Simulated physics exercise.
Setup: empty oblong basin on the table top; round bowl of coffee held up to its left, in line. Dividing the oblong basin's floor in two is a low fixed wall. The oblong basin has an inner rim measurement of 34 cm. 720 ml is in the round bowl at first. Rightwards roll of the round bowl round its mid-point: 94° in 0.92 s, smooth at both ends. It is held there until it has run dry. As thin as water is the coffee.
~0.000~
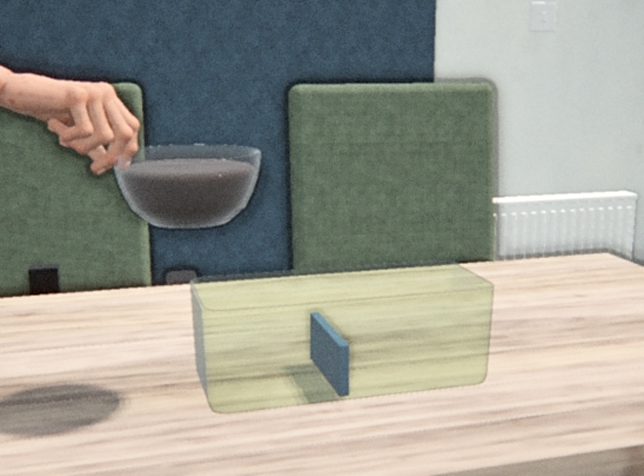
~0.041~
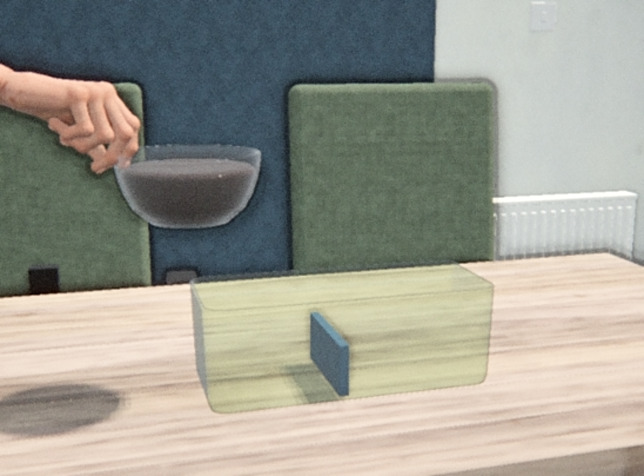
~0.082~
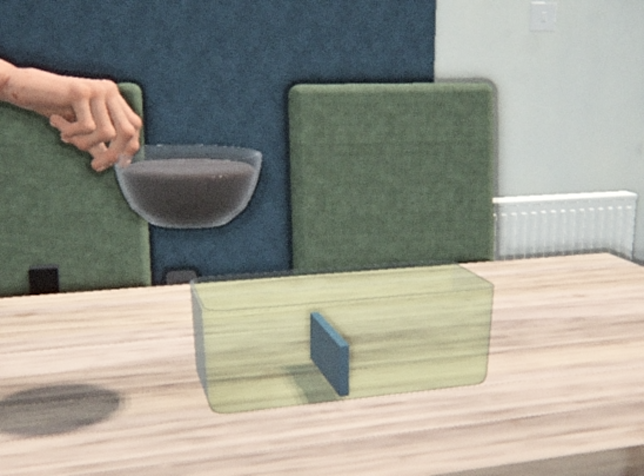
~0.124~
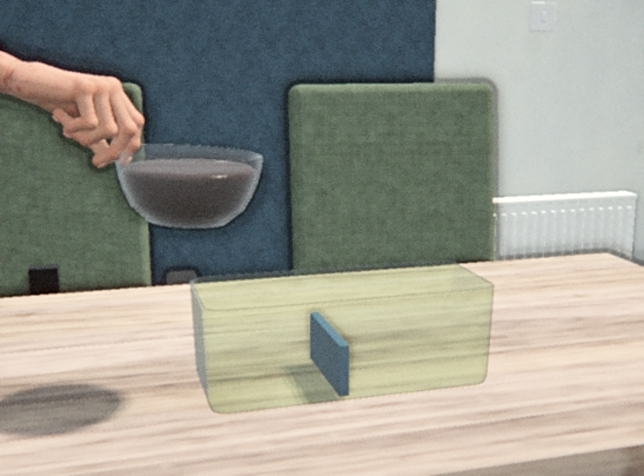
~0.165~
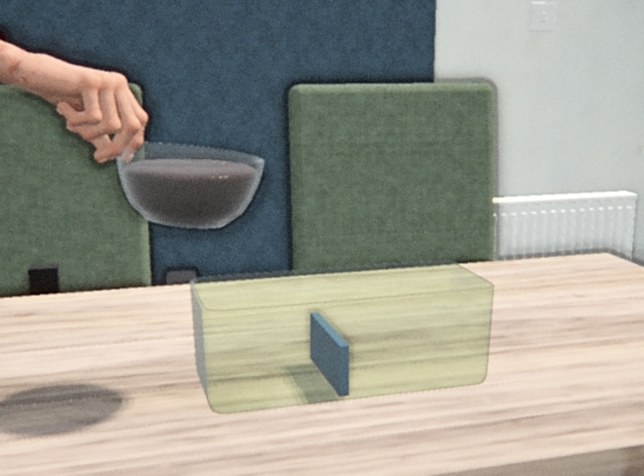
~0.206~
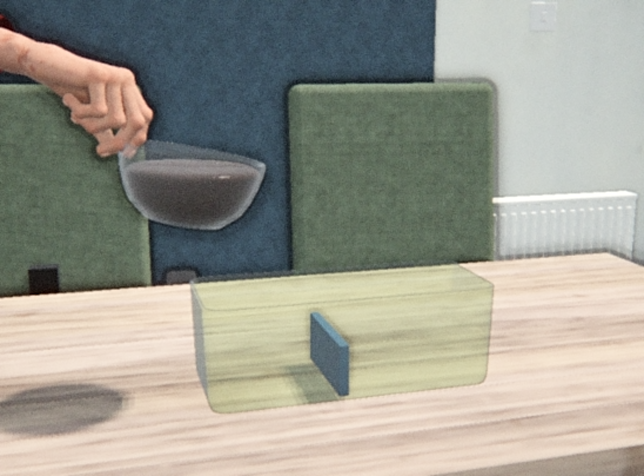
The clip shows a hand holding a clear round bowl of dark liquid above a wooden table, left of an empty, transparent yellowish oblong basin with a blue wall; the bowl stays nearly still, then tilts slightly to the right.
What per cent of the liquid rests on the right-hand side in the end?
14 percent.
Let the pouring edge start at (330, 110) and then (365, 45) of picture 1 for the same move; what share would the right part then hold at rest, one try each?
About 95 %, then about 95 %.
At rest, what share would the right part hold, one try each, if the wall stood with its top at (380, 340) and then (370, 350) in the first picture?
It comes to 10 per cent, and then 20 per cent.
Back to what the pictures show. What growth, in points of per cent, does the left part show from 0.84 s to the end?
Roughly 14 percent.
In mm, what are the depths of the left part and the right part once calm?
Left part about 32 mm deep, right part about 4 mm deep.
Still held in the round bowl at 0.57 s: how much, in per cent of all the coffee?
Some 52 % of it is still there.
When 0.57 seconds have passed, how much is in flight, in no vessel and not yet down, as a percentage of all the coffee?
My guess is roughly 34 %.
After 0.57 s the tilt is 64° and 52 per cent is still to pour, 13 is left of the wall and 1 right of it.
After 0.84 s the tilt is 92° and 6 per cent is still to pour, 71 is left of the wall and 14 right of it.
After 1.12 s the tilt is 94° and 0 per cent is still to pour, 85 is left of the wall and 14 right of it.
After 1.42 s the tilt is 94° and 0 per cent is still to pour, 85 is left of the wall and 14 right of it.
In the end 85 per cent lies left of the wall, 14 right of it and 1 outside.
